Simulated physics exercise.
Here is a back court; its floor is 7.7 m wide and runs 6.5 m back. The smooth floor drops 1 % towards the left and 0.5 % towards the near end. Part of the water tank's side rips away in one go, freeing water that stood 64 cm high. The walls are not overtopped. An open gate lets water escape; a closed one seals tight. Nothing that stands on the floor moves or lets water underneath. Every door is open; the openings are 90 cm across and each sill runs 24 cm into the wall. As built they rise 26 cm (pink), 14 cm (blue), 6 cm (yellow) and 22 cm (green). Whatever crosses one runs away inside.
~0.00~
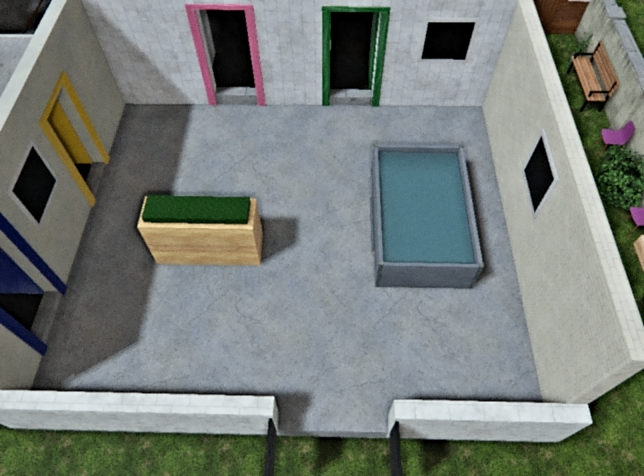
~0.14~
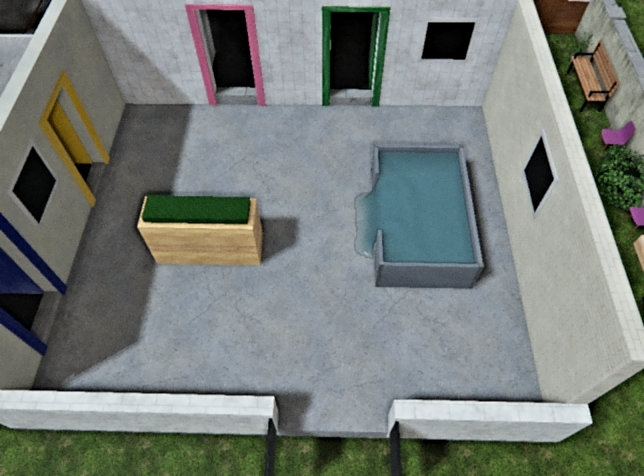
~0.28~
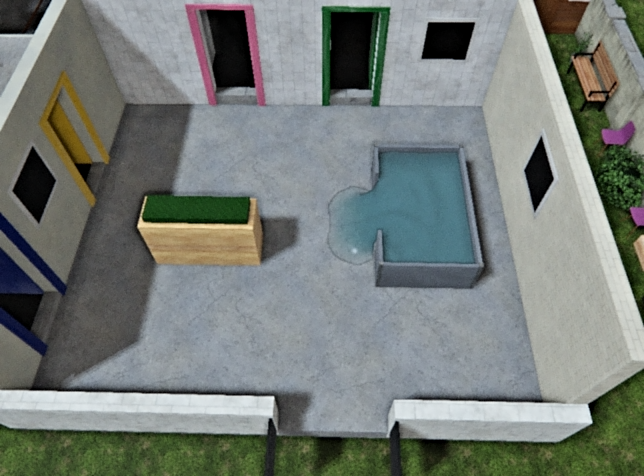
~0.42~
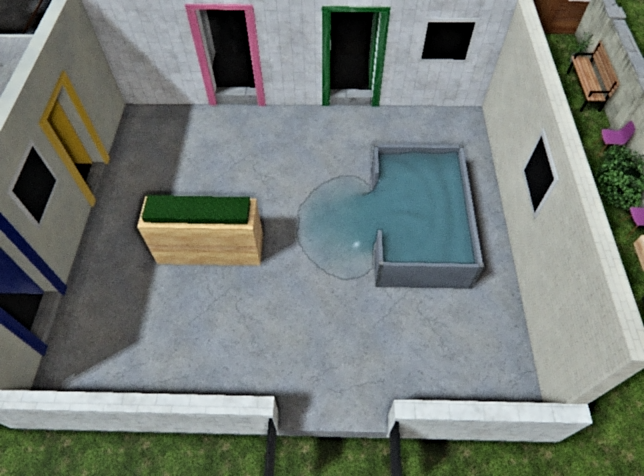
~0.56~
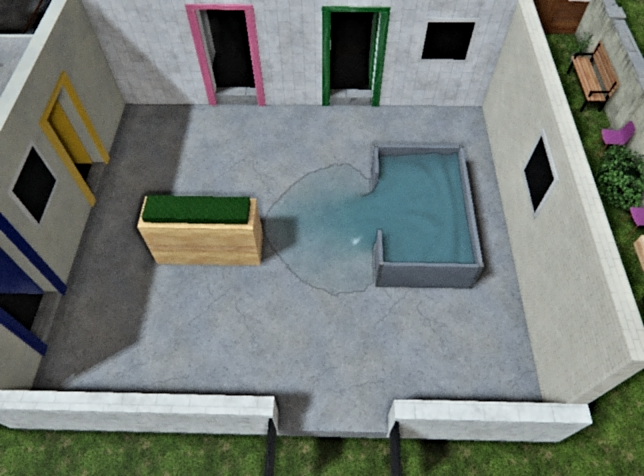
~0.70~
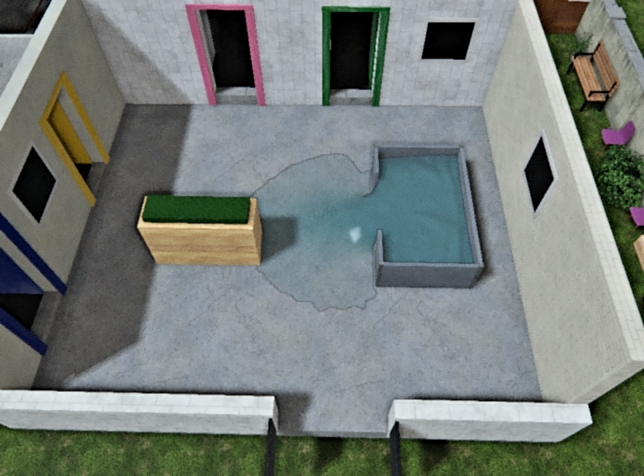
Water bursts through a gap in the left side of a grey tank in a walled courtyard, spreading in a widening rounded sheet across the grey floor until it reaches the wooden planter topped with green.
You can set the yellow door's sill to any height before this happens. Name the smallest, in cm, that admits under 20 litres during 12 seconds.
About 17 cm.
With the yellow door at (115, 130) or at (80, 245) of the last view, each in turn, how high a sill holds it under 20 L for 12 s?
Roughly 14.5 and 10.0 cm.
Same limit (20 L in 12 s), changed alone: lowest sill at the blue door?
About 9.0 cm at blue.
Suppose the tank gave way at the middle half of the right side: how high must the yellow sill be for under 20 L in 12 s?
Some 6.5 cm.
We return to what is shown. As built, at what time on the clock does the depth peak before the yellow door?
Around 2.8 s.
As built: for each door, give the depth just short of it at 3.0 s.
Depths in cm: Pink 7, blue 2, yellow 19, green 0.
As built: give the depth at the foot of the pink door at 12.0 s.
Some 4.5 cm.
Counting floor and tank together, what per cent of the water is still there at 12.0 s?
Roughly 84 in a hundred.
After 1.4 s water covers 25 % of the floor, deepest (36 cm) near (370, 223); it has not reached the yellow door.
After 3.0 s water covers 55 % of the floor, deepest (32 cm) near (124, 110); 19 cm at the yellow door, 86 litres in over its 6 cm sill.
After 12.0 s water covers 85 % of the floor, deepest (10 cm) near (49, 339); 7 cm at the yellow door, 267 litres in over its 6 cm sill.
At the yellow door as built, the water arrived by 1.8 s and peaked near 20 cm at 2.8 s.
Run again over the same 12 s with other heights there, 36 litres in over 15 cm, 6 litres over 20.5 cm. The limit of 20 litres is kept from about 17 cm up.
